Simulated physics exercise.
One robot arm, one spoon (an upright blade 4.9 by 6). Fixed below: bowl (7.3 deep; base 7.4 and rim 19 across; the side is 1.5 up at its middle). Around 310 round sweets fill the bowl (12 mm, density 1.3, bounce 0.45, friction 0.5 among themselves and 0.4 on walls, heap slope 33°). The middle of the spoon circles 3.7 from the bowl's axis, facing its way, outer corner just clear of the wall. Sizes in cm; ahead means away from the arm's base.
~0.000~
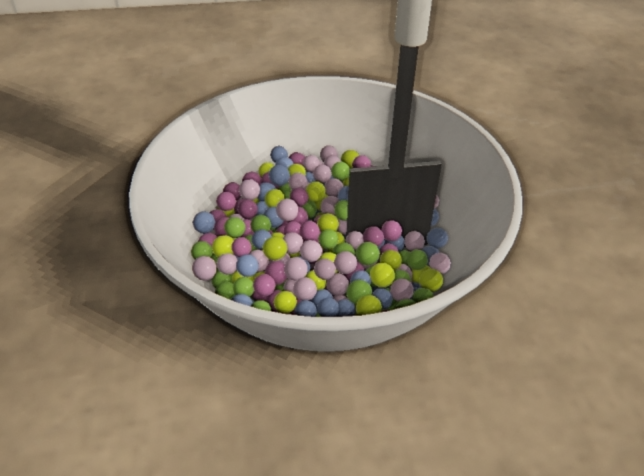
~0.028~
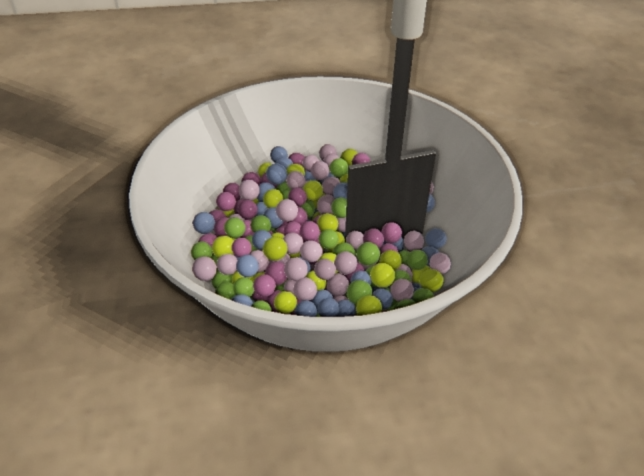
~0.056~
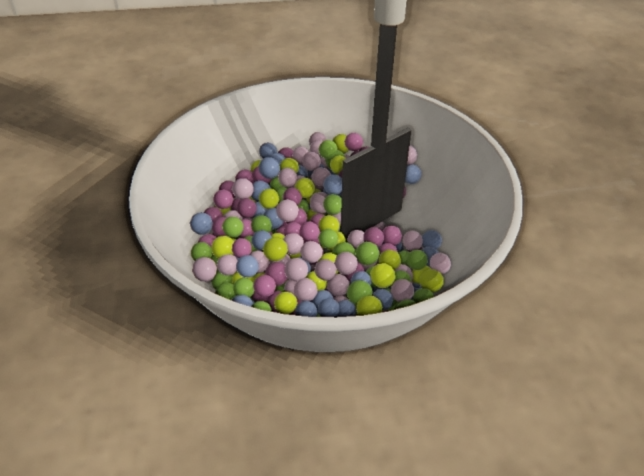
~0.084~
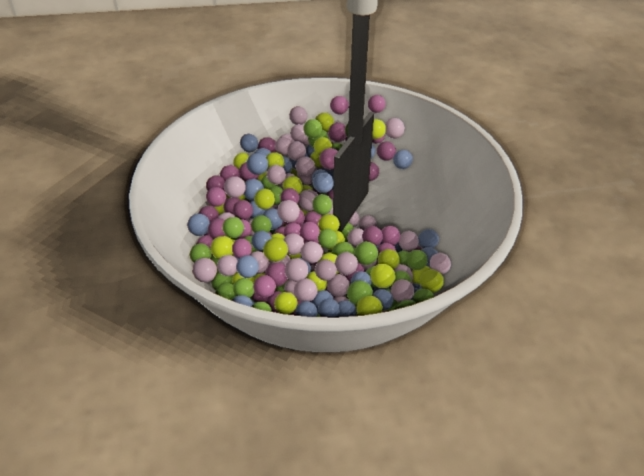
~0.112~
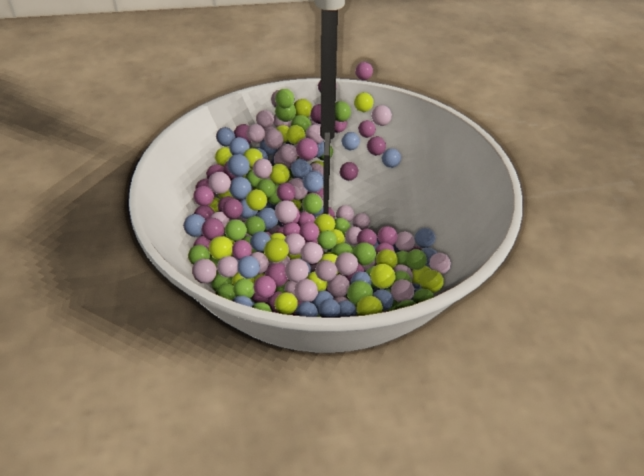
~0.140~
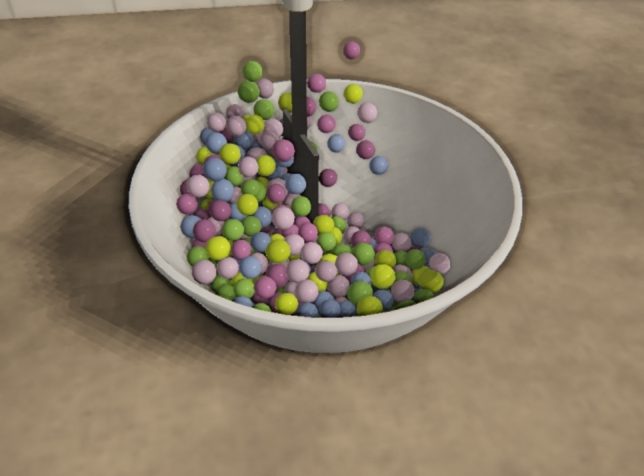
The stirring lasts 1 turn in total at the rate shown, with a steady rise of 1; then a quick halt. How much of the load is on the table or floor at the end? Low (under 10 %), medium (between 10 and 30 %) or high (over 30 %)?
A medium share, between 10 and 30 %, ends on the table or floor.
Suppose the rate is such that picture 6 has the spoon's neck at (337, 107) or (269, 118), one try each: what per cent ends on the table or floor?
Some 5 and 30 per cent.
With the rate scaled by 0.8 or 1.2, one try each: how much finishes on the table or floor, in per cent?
Some 10 and 25 per cent.
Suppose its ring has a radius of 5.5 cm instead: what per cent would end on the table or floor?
Then about 0 per cent.
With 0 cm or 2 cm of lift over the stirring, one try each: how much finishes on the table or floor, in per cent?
About 15 and 10 per cent.
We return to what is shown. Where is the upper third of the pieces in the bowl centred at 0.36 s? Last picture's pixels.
Around (422, 257).
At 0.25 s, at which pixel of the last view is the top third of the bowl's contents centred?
Near (239, 250).
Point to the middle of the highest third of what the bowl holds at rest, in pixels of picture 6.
Around (376, 188).
After 0.25 s, 199° round, highest piece 10 above the table; 302 in the bowl, 12 in flight or on the tool.
After 0.36 s, 295° round, highest piece 11 above the table; 282 in the bowl, 12 on the table or floor, 20 in flight or on the tool.
After 0.62 s, 0° round, highest piece 6 above the table; 260 in the bowl, 54 on the table or floor.
After 1.32 s, 0° round, highest piece 6 above the table; 260 in the bowl, 54 on the table or floor.
At rest, 260 in the bowl, 54 on the table or floor. That is 17 % on the table or floor.
